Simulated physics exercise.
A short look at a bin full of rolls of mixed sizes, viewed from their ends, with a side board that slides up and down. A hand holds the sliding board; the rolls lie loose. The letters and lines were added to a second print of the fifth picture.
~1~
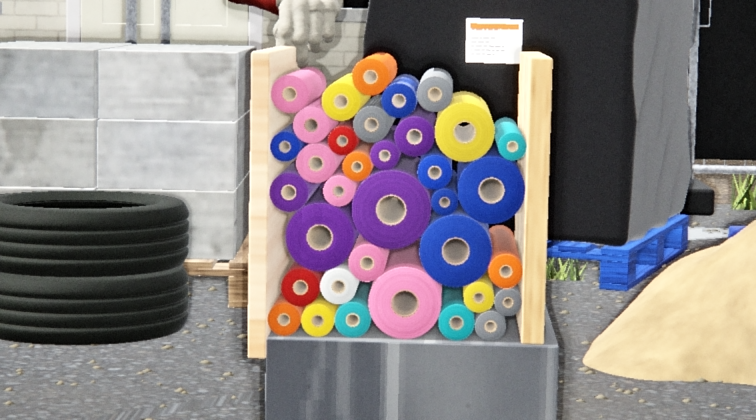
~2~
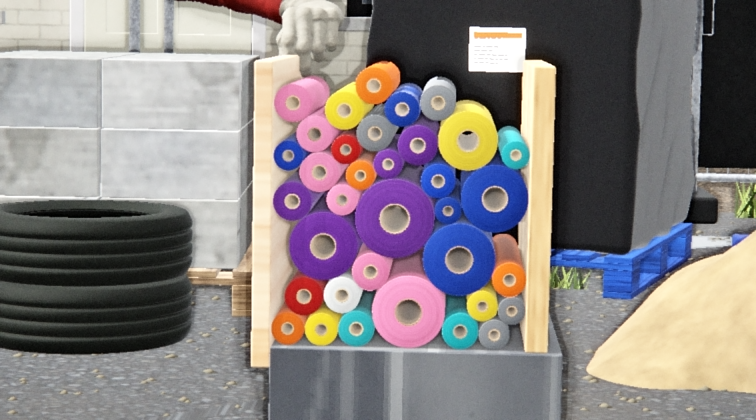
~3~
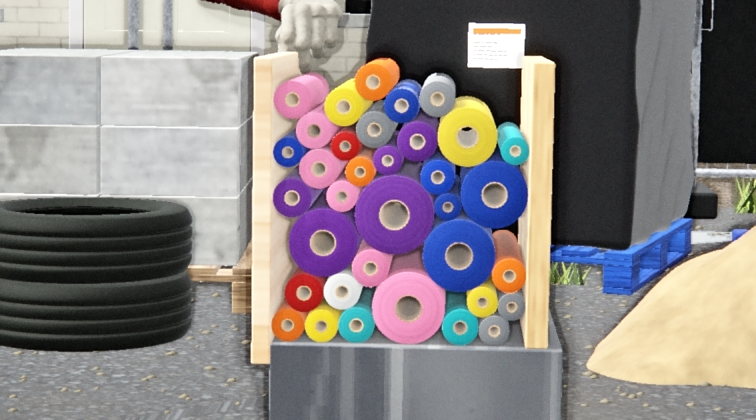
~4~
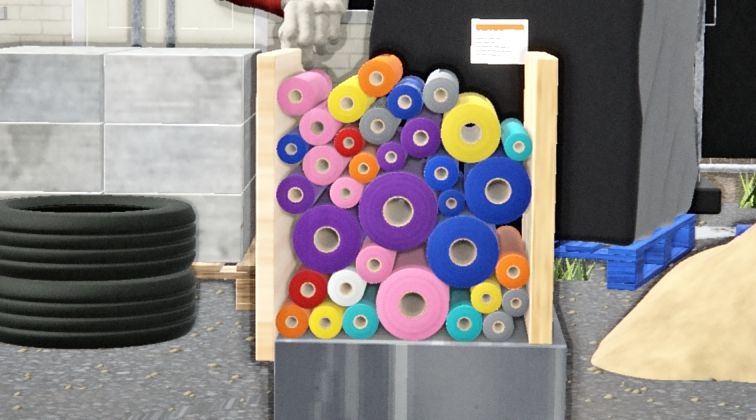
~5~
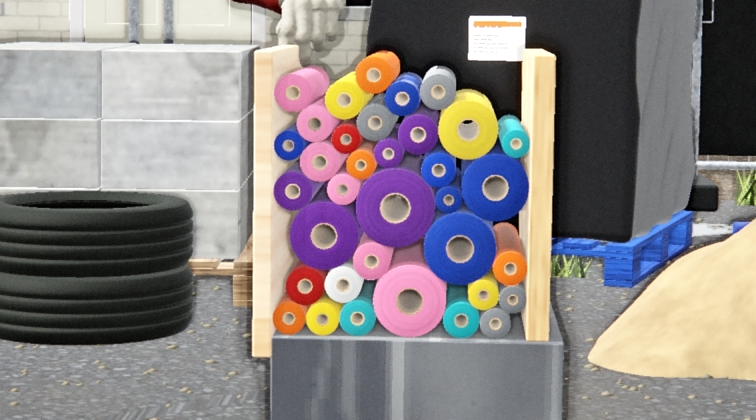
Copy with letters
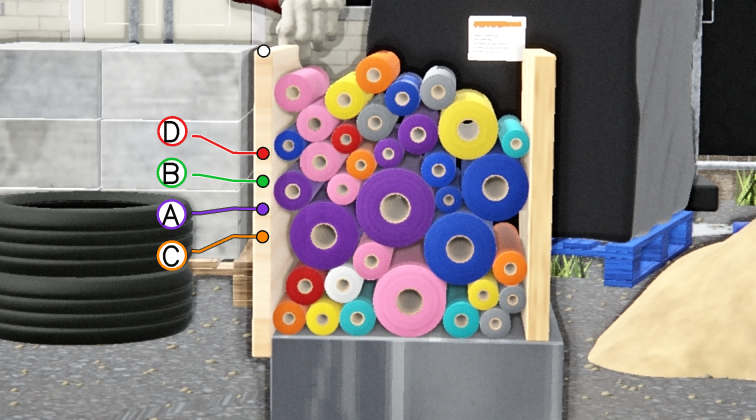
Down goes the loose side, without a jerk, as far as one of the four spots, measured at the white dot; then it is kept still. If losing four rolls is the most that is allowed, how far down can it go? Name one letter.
No lower than D.
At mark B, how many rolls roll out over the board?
The count is five.
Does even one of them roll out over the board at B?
Yes, at B.
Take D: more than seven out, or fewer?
Fewer than seven.
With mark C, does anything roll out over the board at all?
At C: Yes.
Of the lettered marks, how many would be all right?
One of the four.
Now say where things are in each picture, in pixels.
A grey roll (491, 326); a purple roll (320, 237); an orange roll (506, 271), in the first picture.
An orange roll (510, 280); an orange roll (361, 176), in the second picture.
A purple roll (417, 141); a blue roll (402, 105), in the third picture.
Side board (283, 192), in the fourth picture.
A grey roll (495, 324); a purple roll (324, 236); an orange roll (511, 269), in the fifth picture.
On the marked copy, A at (262, 209); B at (263, 181); C at (262, 237); D at (263, 153); the white dot at (264, 51).
Following D. Soon after the start, top of the board (274, 102).
Later, top of the board (273, 153).
In the end, top of the board (273, 153), one out over the board.
As for the rest, A more than four out over the board; B five out over the board; C more than four out over the board.
